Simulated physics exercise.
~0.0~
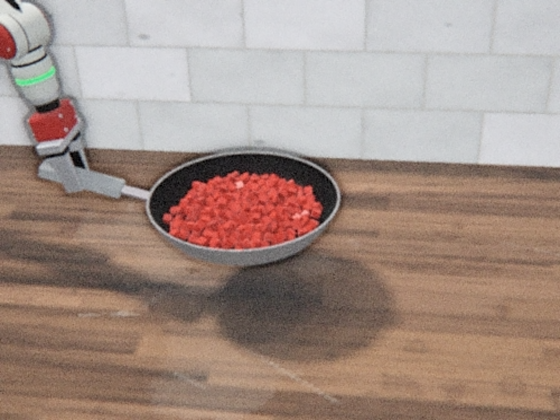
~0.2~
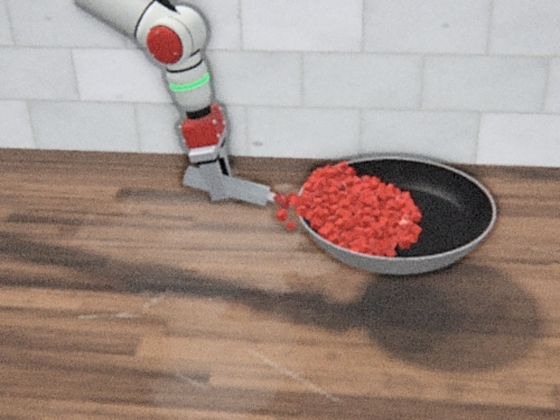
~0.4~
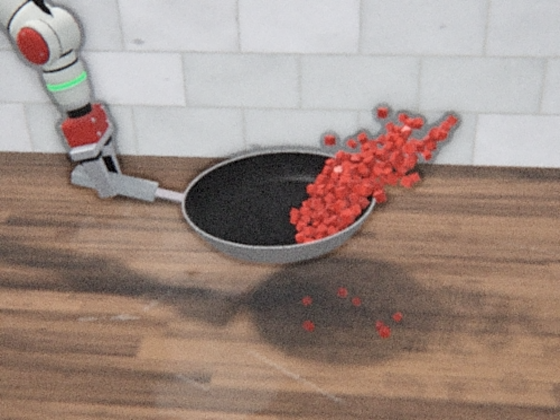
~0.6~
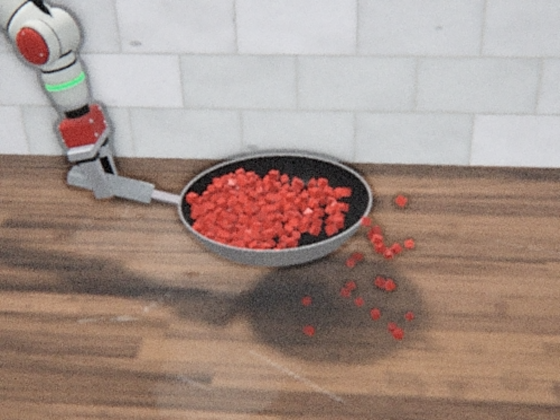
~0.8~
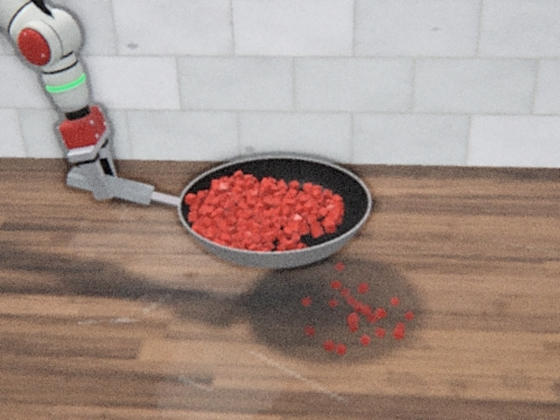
Red vegetable dice flying up as a robot arm jerks a frying pan right then back, most landing inside, some on the wood.
